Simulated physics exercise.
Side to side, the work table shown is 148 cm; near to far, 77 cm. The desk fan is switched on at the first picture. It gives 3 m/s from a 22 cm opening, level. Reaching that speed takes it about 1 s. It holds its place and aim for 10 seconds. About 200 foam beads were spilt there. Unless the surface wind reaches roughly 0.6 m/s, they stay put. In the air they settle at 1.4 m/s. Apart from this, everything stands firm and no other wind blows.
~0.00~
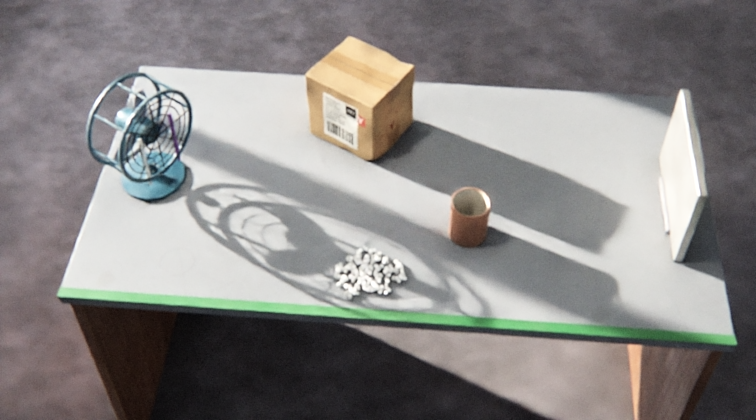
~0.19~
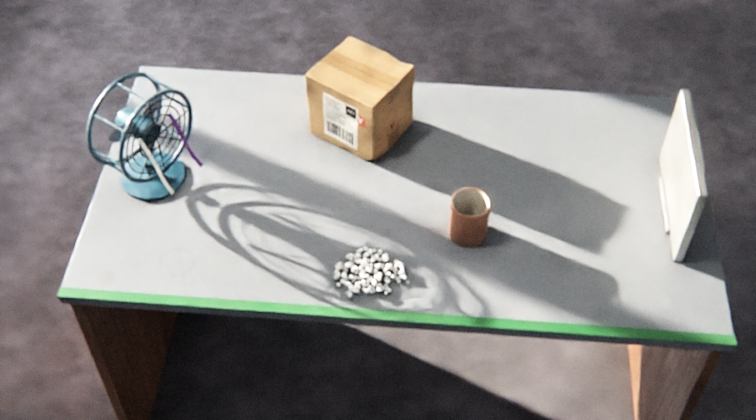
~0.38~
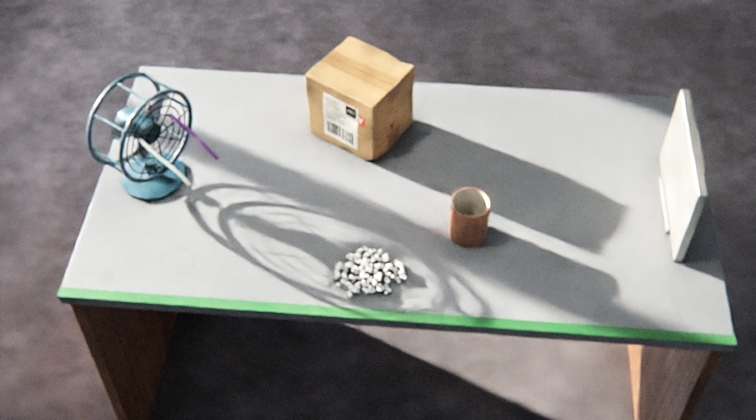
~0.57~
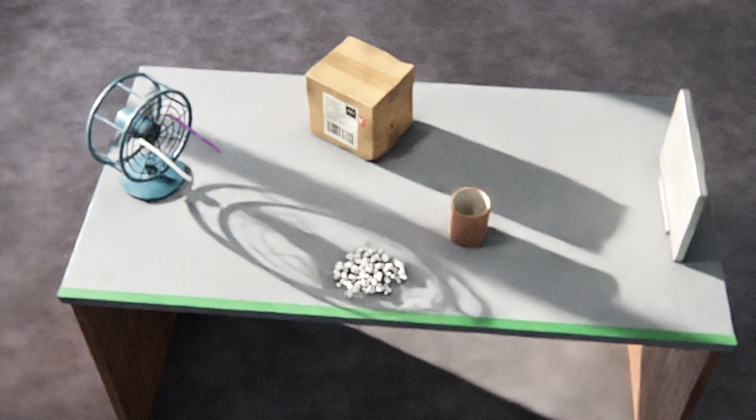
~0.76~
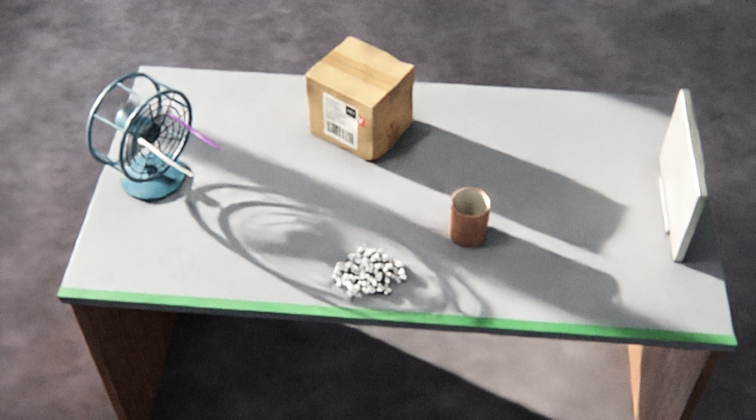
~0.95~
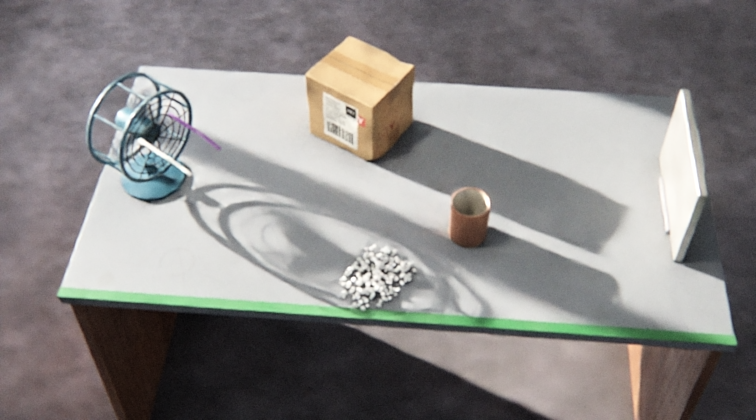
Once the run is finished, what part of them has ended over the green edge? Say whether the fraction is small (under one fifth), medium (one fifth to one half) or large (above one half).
Large, above one half.
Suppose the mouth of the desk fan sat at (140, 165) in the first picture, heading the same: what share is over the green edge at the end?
Then about 30 %.
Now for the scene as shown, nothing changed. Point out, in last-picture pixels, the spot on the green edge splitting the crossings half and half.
The middle crossing sits close to (442, 324) in the last picture.
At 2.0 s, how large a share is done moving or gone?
Estimated share: Close to 80 per cent.
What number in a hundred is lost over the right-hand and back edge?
5 % right-hand and 0 % back.
After 2.0 s the count stands so, 80 % are over the green edge; the middle of those still in play is near (595, 262).
After 3.2 s the count stands so, 82 % are over the green edge.
After 5.5 s the count stands so, 82 % are over the green edge.
After 10.0 s, at the end, 83 % are over the green edge.
